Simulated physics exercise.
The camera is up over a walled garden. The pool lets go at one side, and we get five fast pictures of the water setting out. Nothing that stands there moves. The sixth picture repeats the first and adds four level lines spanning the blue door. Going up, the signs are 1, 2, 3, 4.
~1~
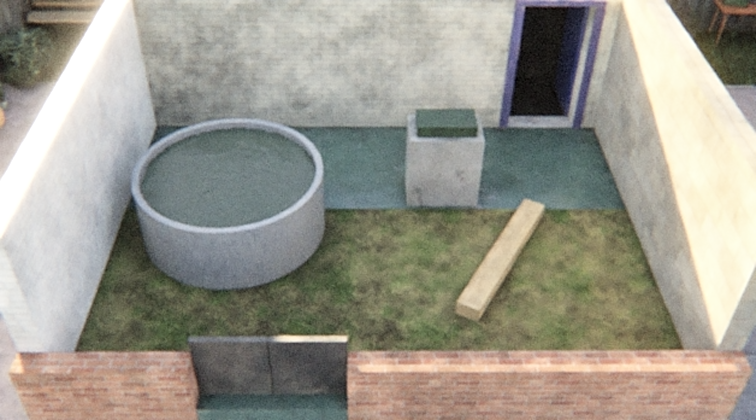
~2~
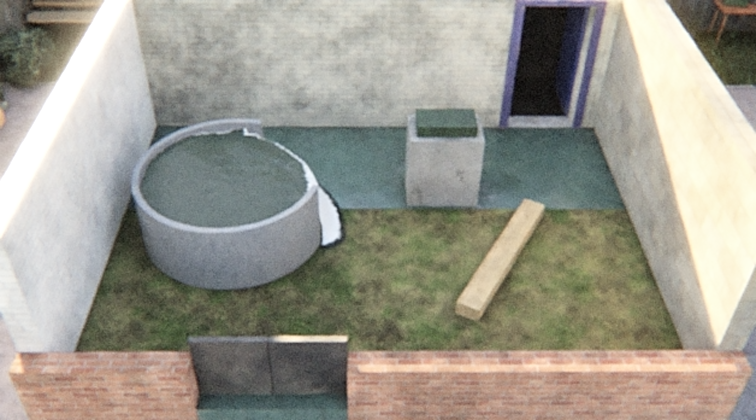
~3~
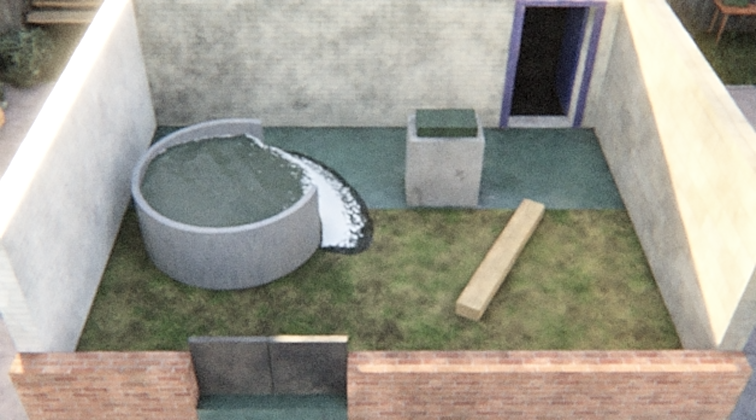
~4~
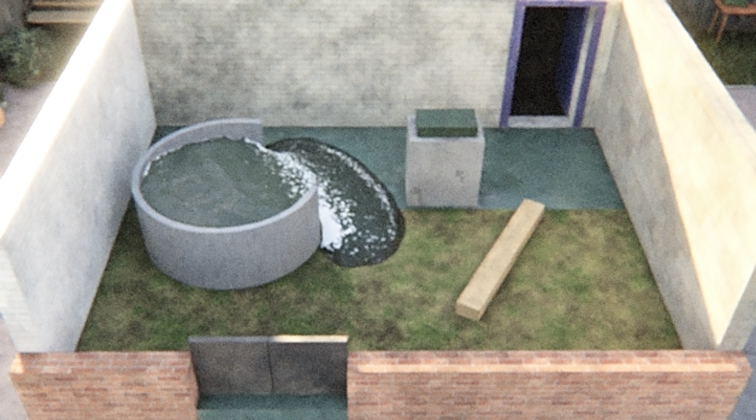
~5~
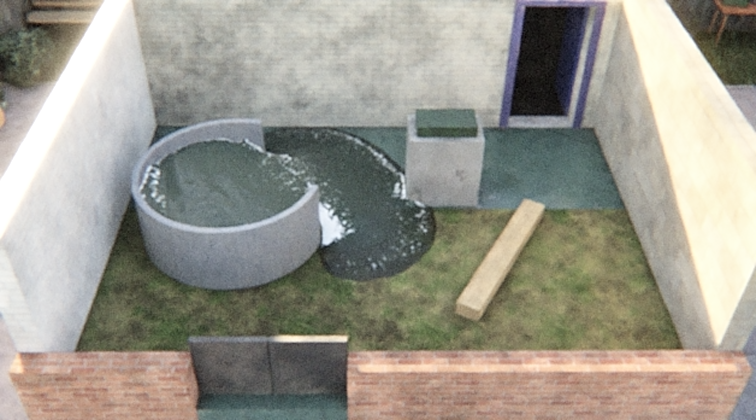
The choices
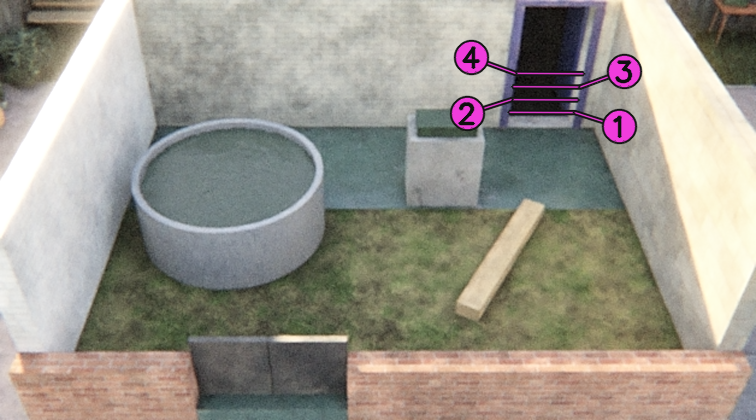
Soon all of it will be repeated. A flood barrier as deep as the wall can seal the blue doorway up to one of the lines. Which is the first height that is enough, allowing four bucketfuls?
The answer is line 1.
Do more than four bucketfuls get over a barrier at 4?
No, that is safe.
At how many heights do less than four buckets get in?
All of the four.
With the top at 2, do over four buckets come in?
No, not at all.
In magenta, 1 at (542, 112); 2 at (544, 99); 3 at (546, 86); 4 at (549, 73); from the bottom up 1, 2, 3, 4.
For line 1, a splash gets over, under a bucket.
For line 2, nothing gets over.
For line 3, nothing gets over.
For line 4, nothing gets over.
